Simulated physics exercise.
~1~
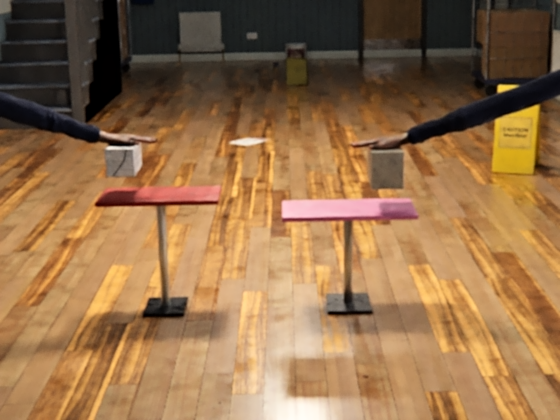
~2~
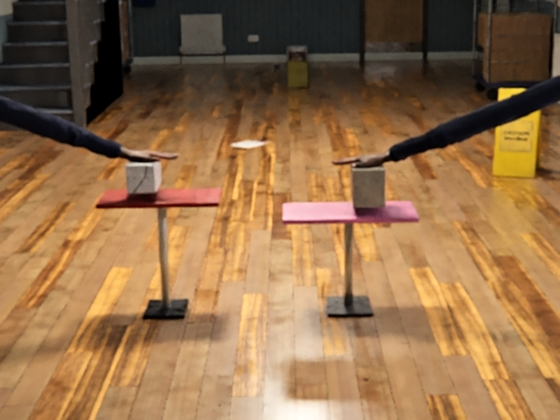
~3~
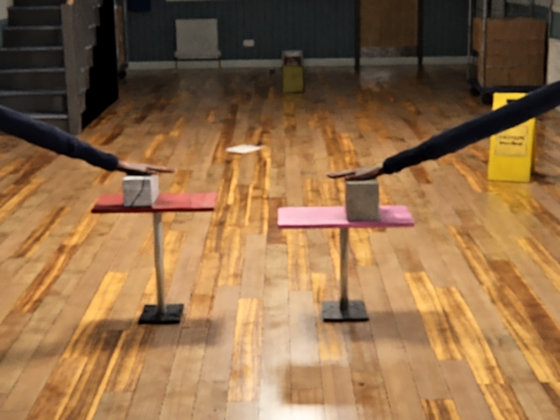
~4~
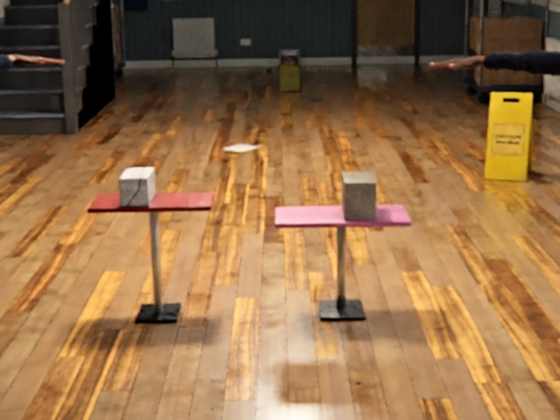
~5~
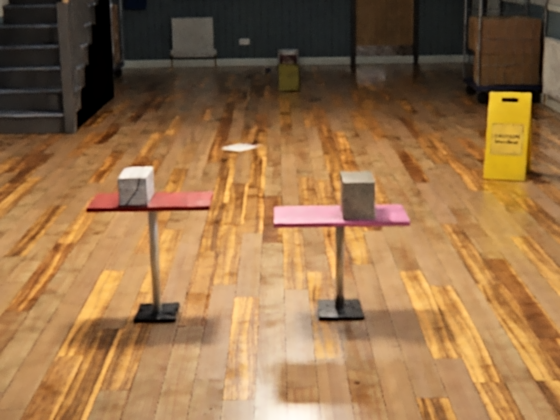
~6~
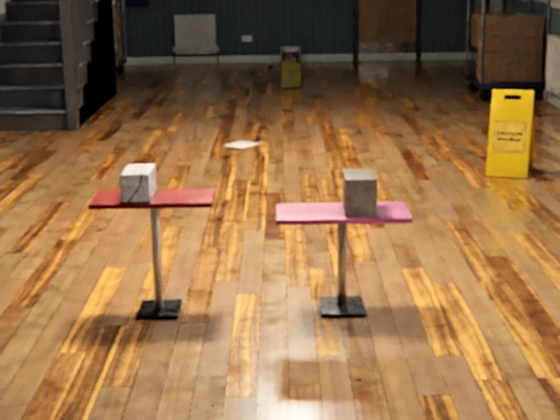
In a hall with a wooden floor, two hands lowered a pale block onto a slim red table and a grayish block onto a pink stand beside it, then let go and drew away, leaving both blocks resting while the tables stood steady.
